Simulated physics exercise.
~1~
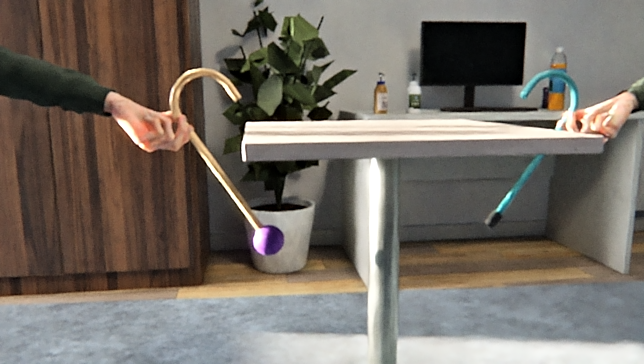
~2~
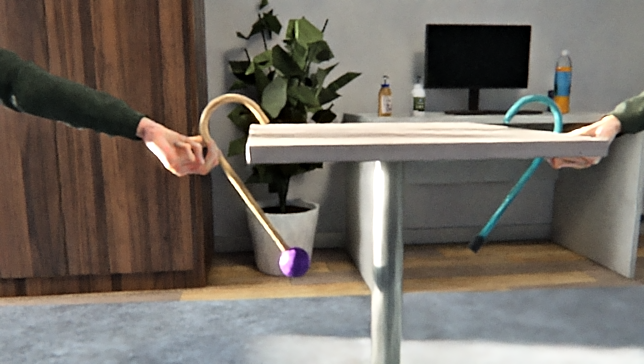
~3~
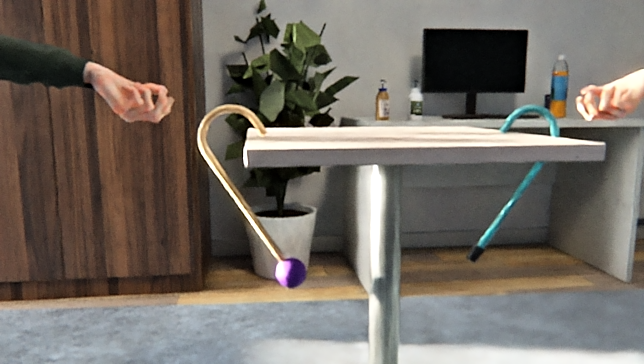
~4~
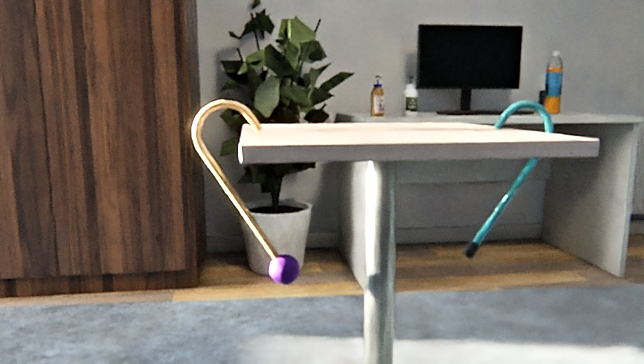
Two hands in dark sleeves reach in from either side of a pale table on a single metal leg, seen from the side by a slightly swaying camera in a room with a wooden cabinet, a potted plant and a desk with a monitor. The left hand holds a tan hooked handle with a purple ball at its lower end, and the right holds a turquoise cane. They bring the hooks over the opposite ends of the tabletop, then let go and draw back out of view. Both stay hooked on the edges, hanging at a slant and still.
